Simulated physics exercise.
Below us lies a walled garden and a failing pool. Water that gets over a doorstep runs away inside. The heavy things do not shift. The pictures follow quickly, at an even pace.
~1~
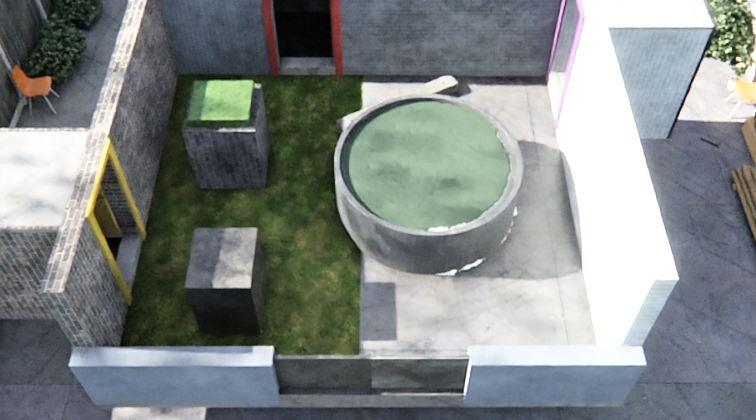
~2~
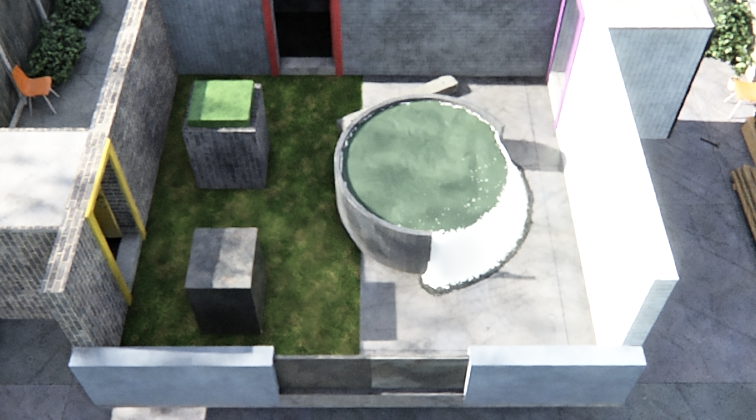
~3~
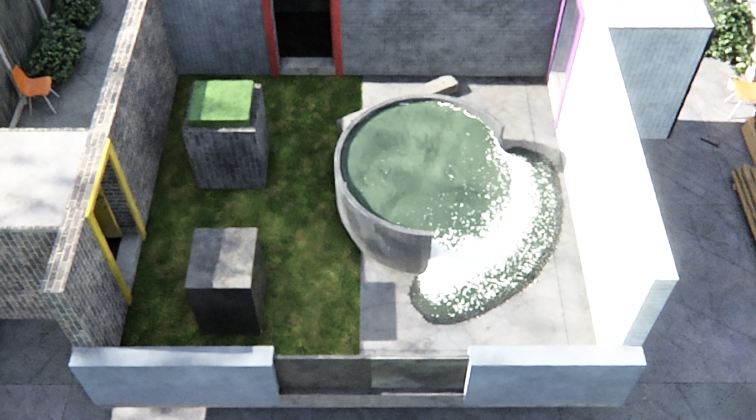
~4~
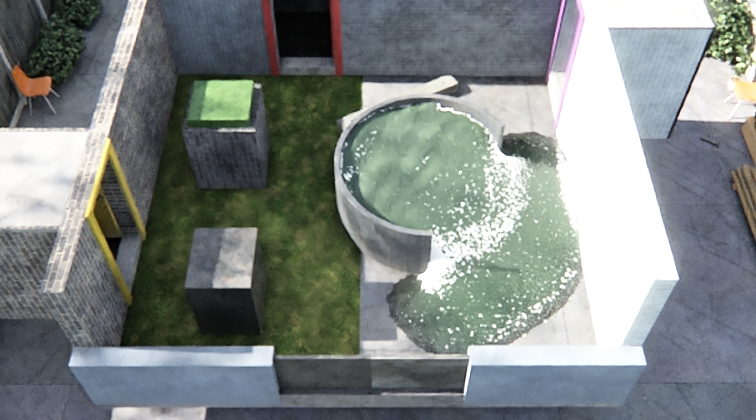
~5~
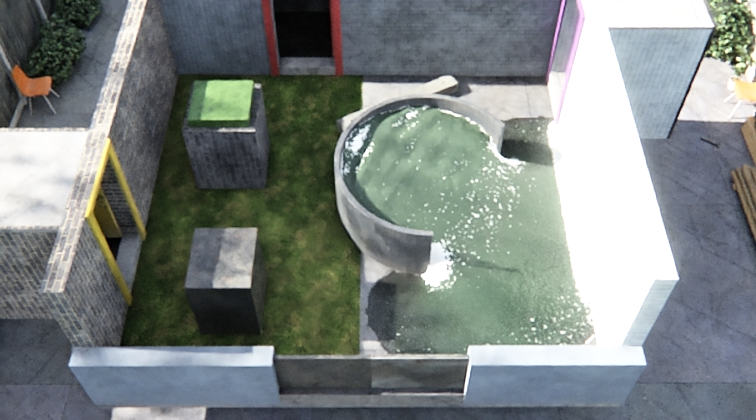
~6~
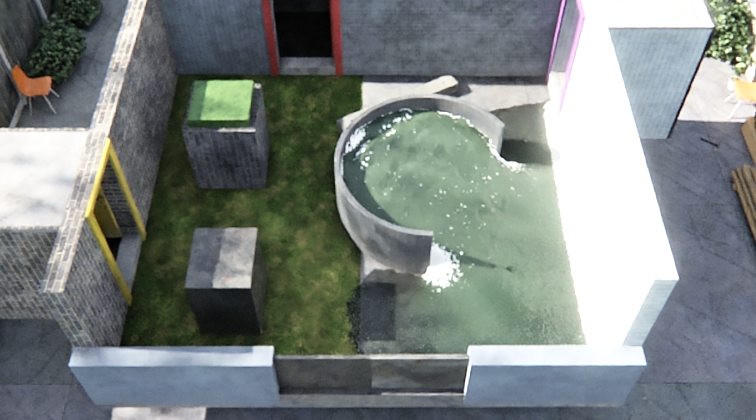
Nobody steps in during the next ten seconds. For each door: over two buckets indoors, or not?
In the end: The red door admits no more than that; the yellow door admits no more than that; the purple door admits no more than that.
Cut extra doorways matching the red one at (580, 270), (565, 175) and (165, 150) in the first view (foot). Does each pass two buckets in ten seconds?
As listed: Is over, takes more, lets less in.
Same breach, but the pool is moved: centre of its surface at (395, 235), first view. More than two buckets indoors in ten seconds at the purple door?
Then: The purple door is over.
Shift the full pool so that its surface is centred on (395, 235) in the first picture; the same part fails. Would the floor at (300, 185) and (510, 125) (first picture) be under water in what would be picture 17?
In that order: Free of water, awash.
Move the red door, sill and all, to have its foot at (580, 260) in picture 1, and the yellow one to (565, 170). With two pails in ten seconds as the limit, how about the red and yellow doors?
One by one: The red door lets more in; the yellow door is over.
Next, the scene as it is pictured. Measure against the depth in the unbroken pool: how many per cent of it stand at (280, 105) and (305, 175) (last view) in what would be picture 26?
Roughly 2 and 0 per cent, in turn.
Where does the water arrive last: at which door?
I say the yellow one.
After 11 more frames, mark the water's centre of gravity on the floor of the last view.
Near (481, 247).
A moment on, water covers 30 % of the floor; the red door not reached, the yellow door not reached, the purple door wet at the sill, nothing in.
Next, water covers 45 % of the floor; the red door not reached, the yellow door not reached, the purple door wet at the sill, nothing in.
Then, water covers 75 % of the floor; the red door wet at the sill, nothing in, the yellow door not reached, the purple door wet at the sill, nothing in.
Later, water covers 95 % of the floor; the red door wet at the sill, nothing in, the yellow door wet at the sill, nothing in, the purple door wet at the sill, nothing in.
In the end, water covers 95 % of the floor; the red door wet at the sill, nothing in, the yellow door wet at the sill, nothing in, the purple door wet at the sill, nothing in.
